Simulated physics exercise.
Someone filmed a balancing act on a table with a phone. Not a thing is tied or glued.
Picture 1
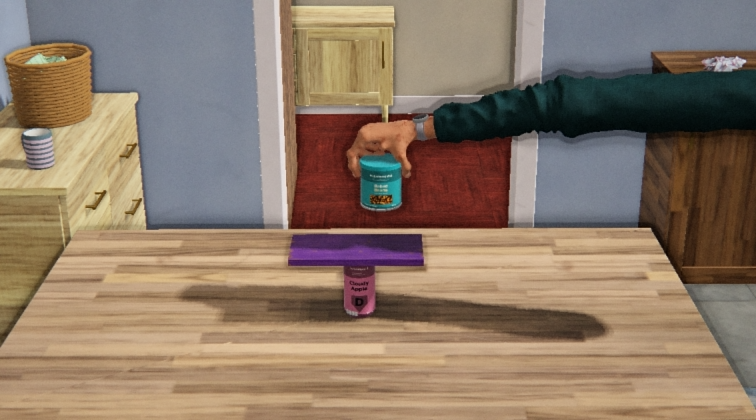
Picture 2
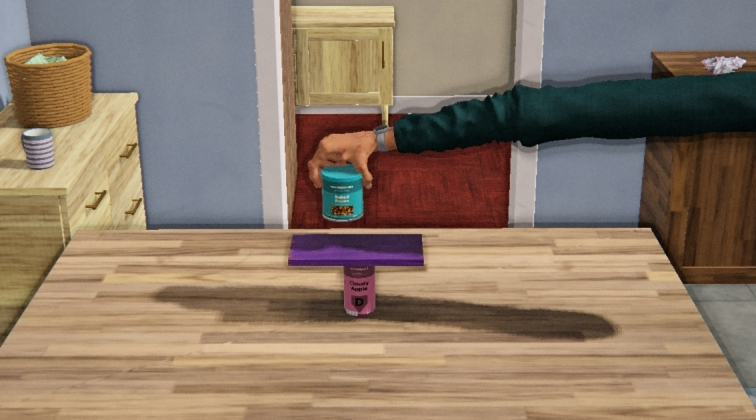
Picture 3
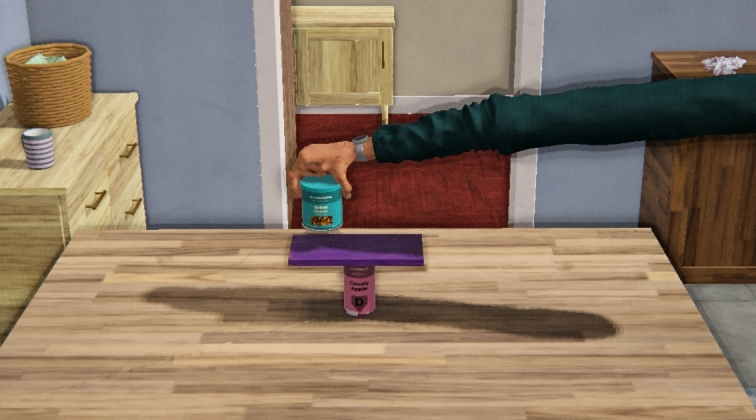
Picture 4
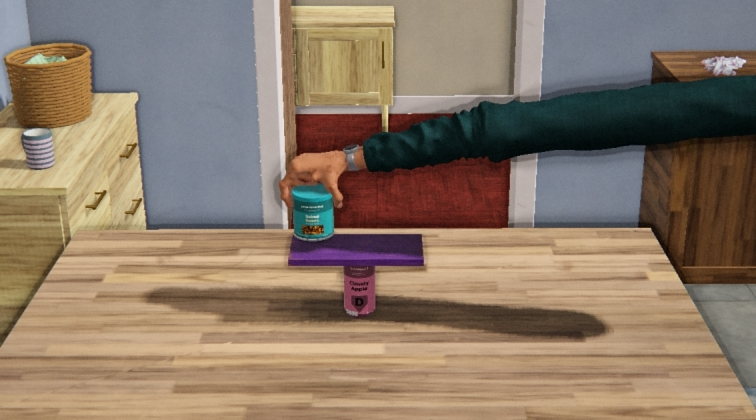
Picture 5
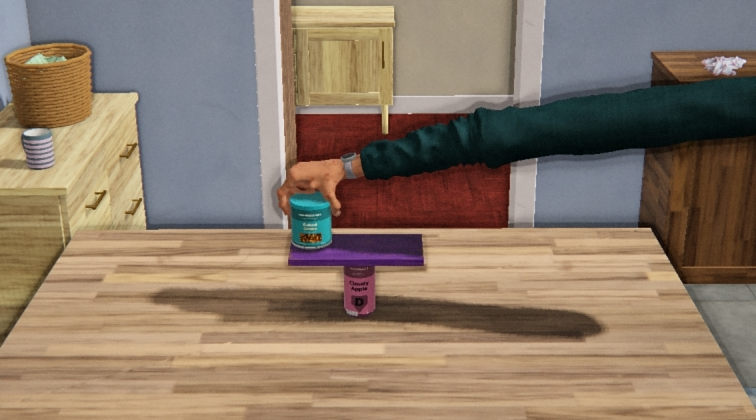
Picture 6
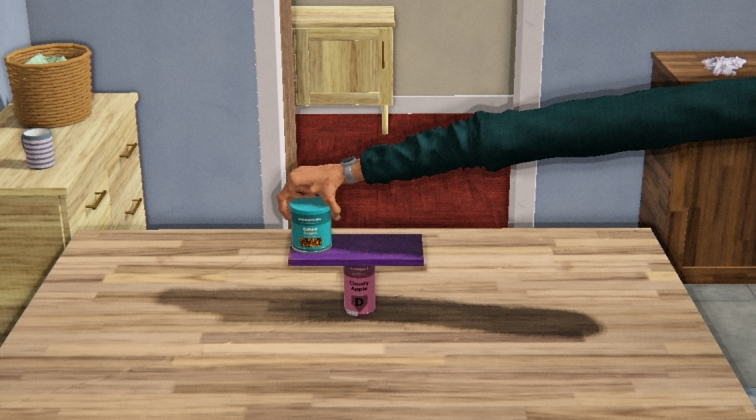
At the start, a hand in a dark green sleeve holds a turquoise tin above a purple board balanced on a pink can on a wooden table. The hand moves the tin left and lowers it onto the board's left end, keeping hold of it while the board stays level.
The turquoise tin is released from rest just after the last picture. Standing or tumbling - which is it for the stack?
The stack fails.
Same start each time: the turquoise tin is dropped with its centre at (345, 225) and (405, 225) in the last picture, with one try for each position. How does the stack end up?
Result of try one is that it stays stable, and of try two that it tips over.
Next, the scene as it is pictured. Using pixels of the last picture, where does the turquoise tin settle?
End position: Approximately (249, 296).
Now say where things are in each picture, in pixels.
The first frame shows on its way; turquoise tin (381, 182); purple board (357, 250).
The second frame shows on its way; turquoise tin (343, 192); purple board (357, 250).
The third frame shows on its way; turquoise tin (322, 203); purple board (357, 250).
The fourth frame shows on its way; turquoise tin (313, 212); purple board (357, 250).
The fifth frame shows on its way; turquoise tin (311, 220); purple board (357, 250).
The sixth frame shows set down, still held; turquoise tin (311, 224); purple board (357, 250).
Then, 0.50 s past the last view, turquoise tin now fallen; purple board on its side.
Then, 1.10 s past the last view, purple board on its side.
Finally, fallen, purple board and turquoise tin; pink can still in place. Final places as the last picture's camera would see them, turquoise tin near (248, 296). The stack comes apart.
